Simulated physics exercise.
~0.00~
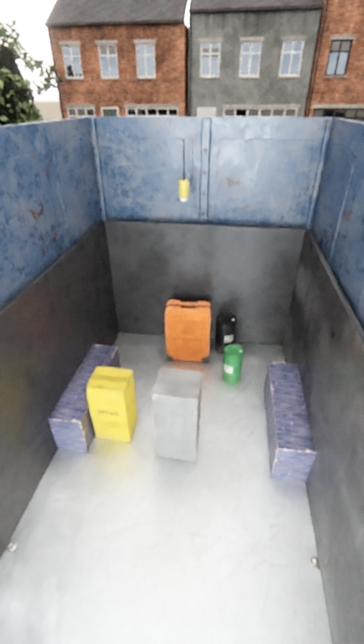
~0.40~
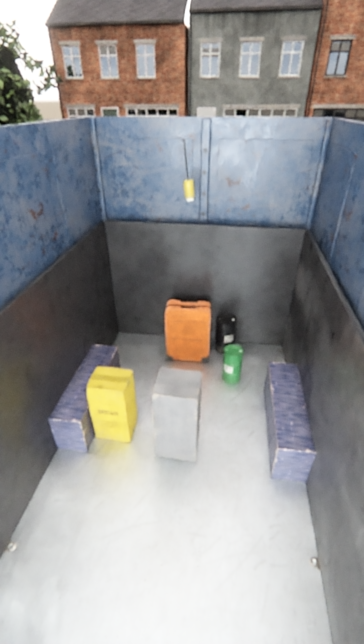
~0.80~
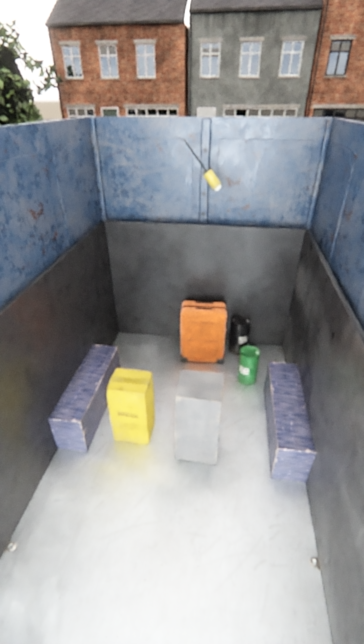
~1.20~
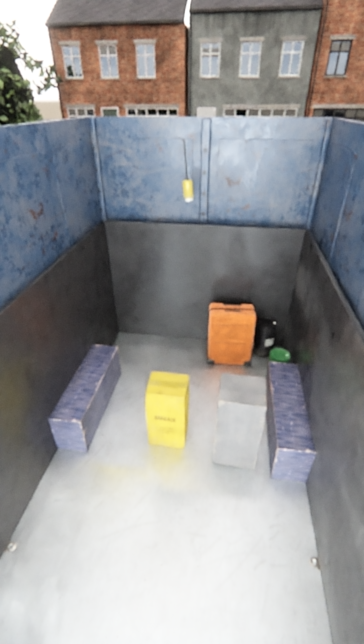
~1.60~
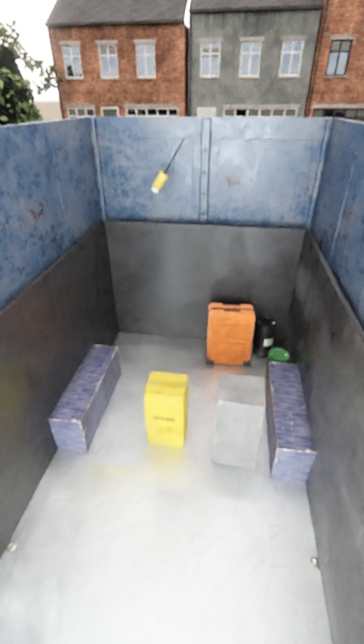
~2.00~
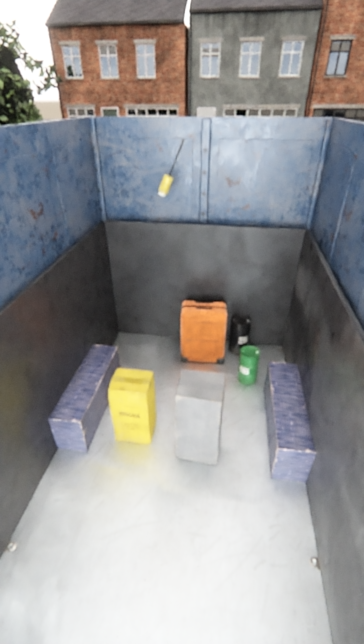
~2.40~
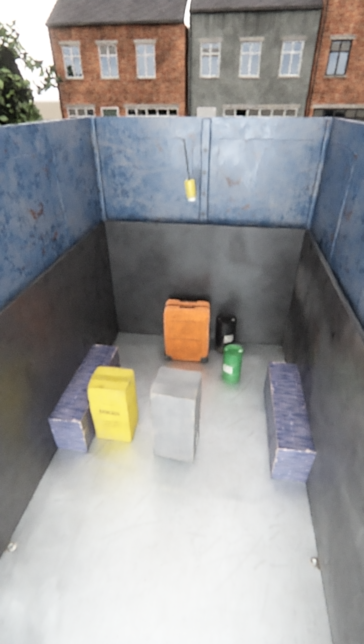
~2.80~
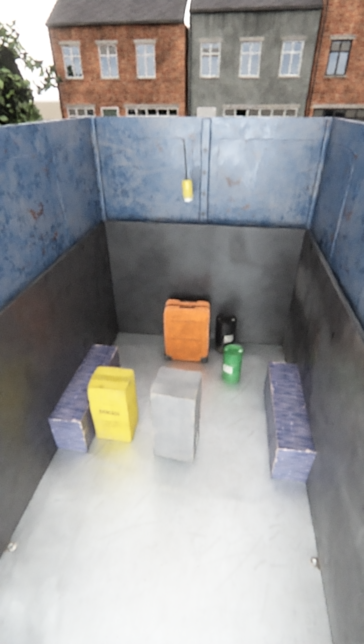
The yellow box, grey box, orange case and green and black canisters slid right across the grey floor while a yellow object swung on the back wall, then they all slid back left and ended upright, about where they began.
